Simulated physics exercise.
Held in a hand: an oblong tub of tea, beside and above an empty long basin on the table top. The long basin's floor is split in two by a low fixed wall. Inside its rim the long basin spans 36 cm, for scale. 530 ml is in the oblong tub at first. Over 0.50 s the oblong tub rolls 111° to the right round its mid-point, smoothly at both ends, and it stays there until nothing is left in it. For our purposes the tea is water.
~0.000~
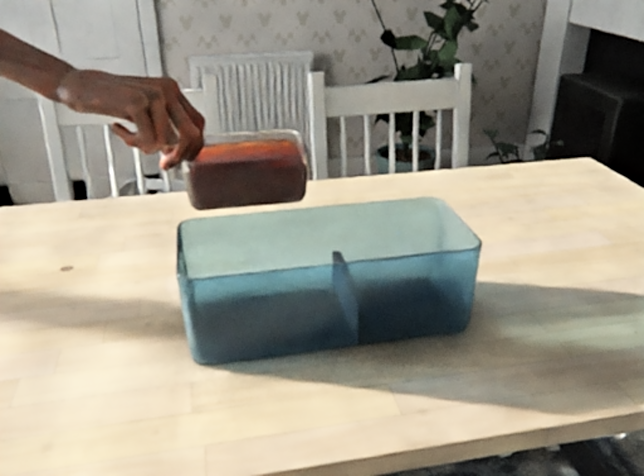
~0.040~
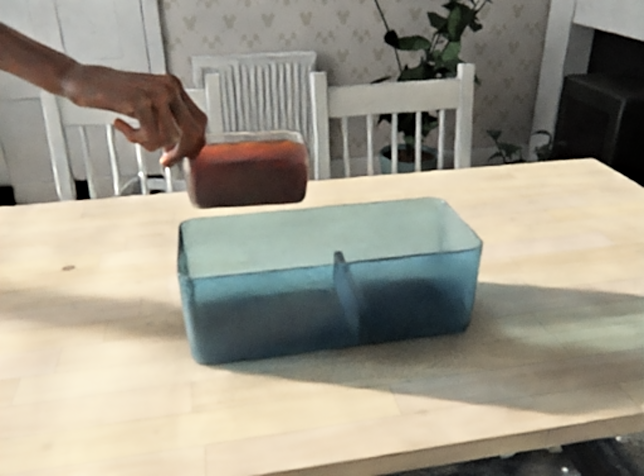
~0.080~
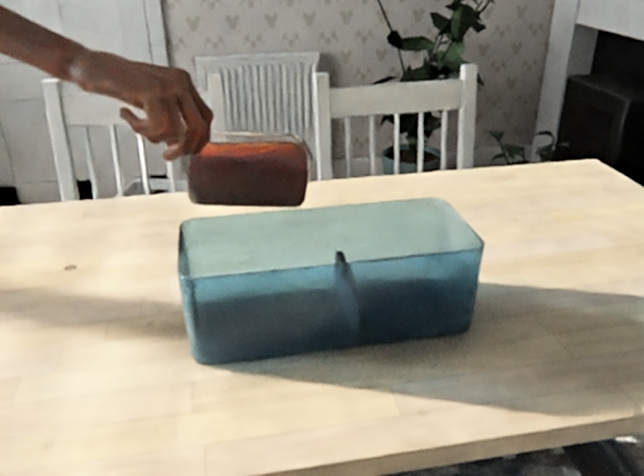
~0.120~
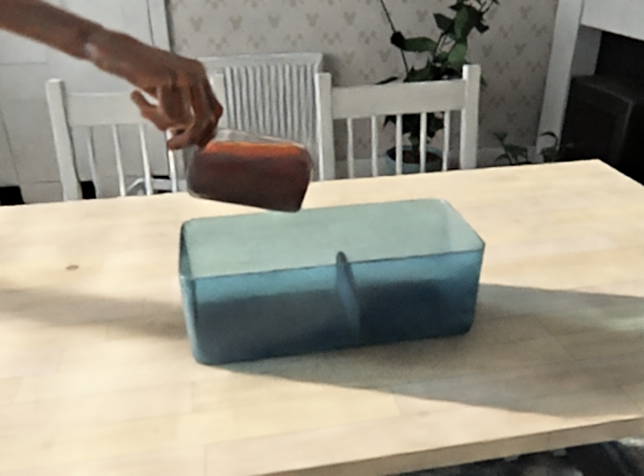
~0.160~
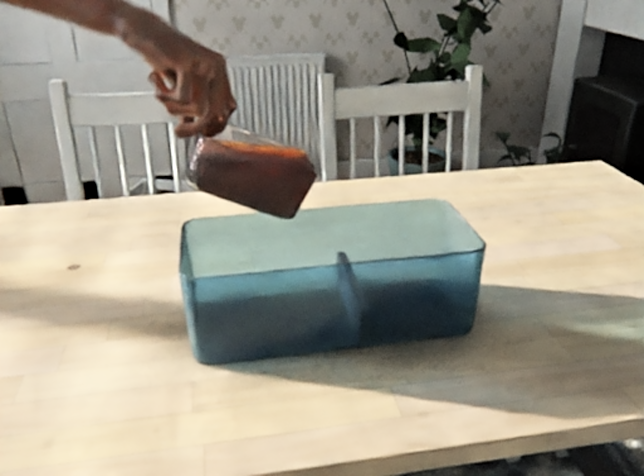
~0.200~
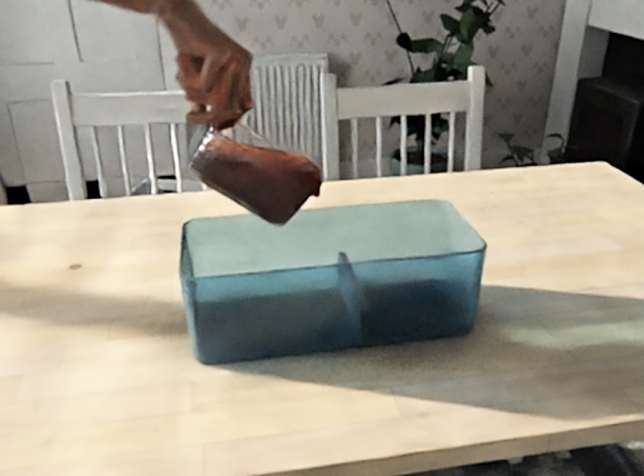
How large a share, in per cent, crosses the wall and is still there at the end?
A share of about 18 per cent.
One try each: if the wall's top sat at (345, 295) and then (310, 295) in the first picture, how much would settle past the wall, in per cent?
I'd say 40 percent on the first go, 75 percent on the next.
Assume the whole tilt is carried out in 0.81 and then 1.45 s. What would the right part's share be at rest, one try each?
45 and 60 %.
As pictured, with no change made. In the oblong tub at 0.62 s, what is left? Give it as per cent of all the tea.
I reckon near 1 per cent still sits there.
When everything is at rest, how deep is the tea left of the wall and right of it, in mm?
Final reading - left some 14 mm, right some 4 mm.
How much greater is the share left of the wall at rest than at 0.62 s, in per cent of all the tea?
That works out to roughly 0 per cent of the whole.
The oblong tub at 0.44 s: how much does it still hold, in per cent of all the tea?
Around 7 percent.
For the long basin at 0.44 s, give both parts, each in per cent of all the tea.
Left roughly 64, right roughly 18.
Then, 0.44 s in, the tilt is 107° and 7 per cent is still to pour, 64 is left of the wall and 17 right of it.
Then, 0.62 s in, the tilt is 111° and 1 per cent is still to pour, 79 is left of the wall and 18 right of it.
Then, 0.80 s in, the tilt is 111° and 0 per cent is still to pour, 78 is left of the wall and 18 right of it.
Then, 1.00 s in, the tilt is 111° and 0 per cent is still to pour, 79 is left of the wall and 18 right of it.
Finally, 79 per cent lies left of the wall, 18 right of it and 2 outside.
